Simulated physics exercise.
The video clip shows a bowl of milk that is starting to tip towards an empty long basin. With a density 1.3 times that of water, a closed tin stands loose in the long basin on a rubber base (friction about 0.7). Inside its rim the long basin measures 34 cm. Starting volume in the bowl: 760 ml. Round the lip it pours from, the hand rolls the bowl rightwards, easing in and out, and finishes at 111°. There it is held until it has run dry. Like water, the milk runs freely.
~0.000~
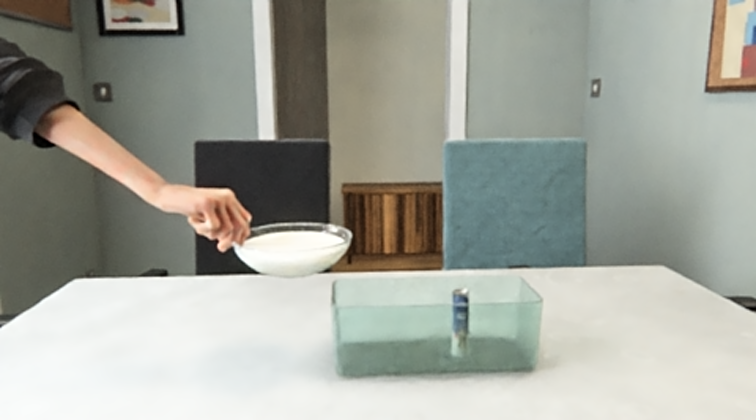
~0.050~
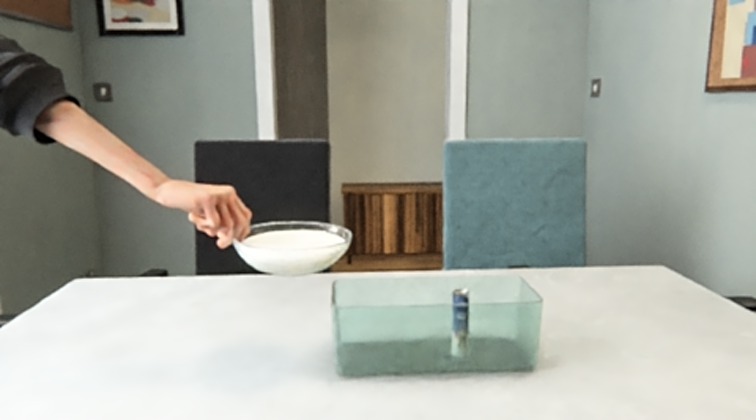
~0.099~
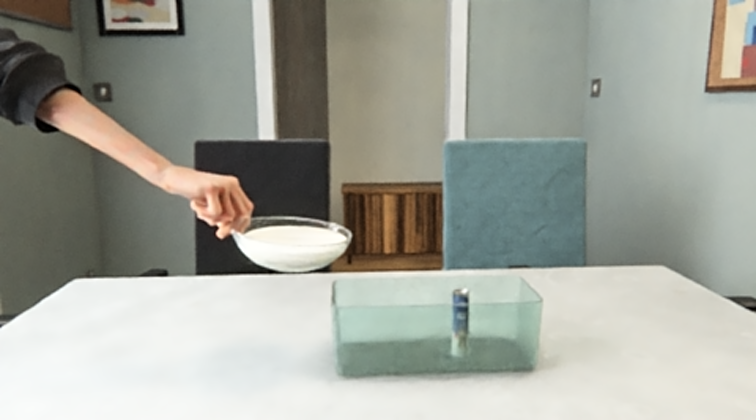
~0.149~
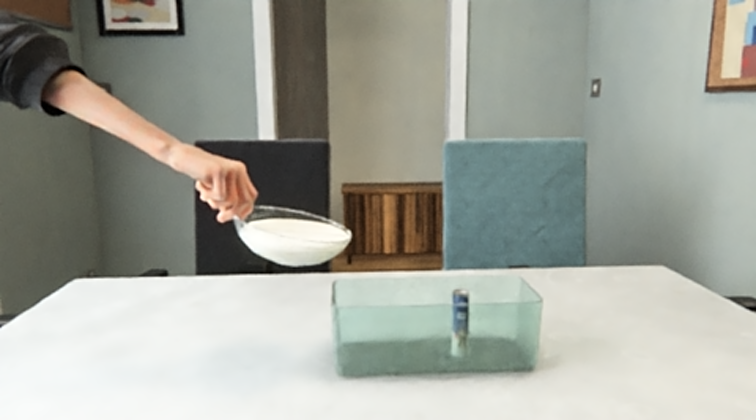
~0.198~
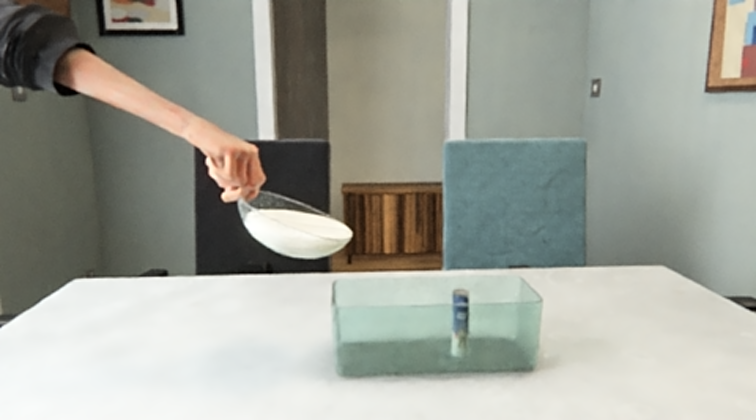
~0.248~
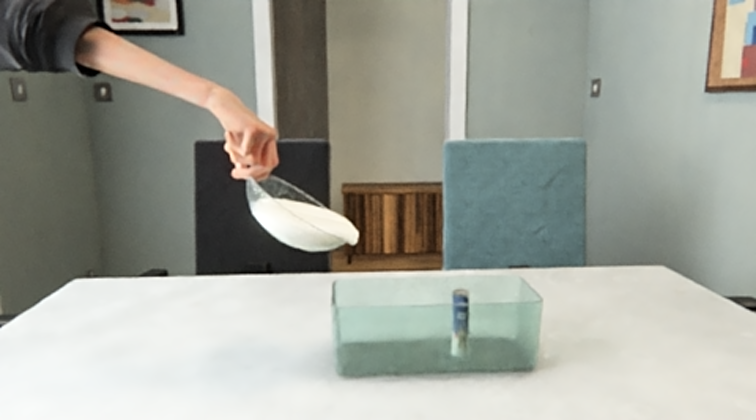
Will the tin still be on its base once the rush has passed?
No, it gets tipped over.
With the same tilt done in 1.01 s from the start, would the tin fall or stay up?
Outcome - the tin stays erect.
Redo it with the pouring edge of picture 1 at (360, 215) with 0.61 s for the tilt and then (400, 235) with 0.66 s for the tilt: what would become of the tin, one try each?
First it tips over; then it stays on its base.
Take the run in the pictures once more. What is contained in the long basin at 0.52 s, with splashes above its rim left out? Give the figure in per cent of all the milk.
Roughly 36 per cent.
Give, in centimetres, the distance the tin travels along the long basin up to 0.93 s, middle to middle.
I'd put it at around 2 centimetres.
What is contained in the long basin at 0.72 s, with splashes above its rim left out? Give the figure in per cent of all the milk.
Some 90 percent.
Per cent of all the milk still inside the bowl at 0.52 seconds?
2 %.
By 0.52 s the tilt is 99° and 2 per cent is still to pour; the tin stands where it began.
By 0.72 s the tilt is 111° and 0 per cent is still to pour; the tin leans 5°.
By 0.93 s the tilt is 111° and 0 per cent is still to pour; the tin leans 28°.
By 1.16 s the tilt is 111° and 0 per cent is still to pour; the tin lies on its side.
At rest the tin lies on its side.
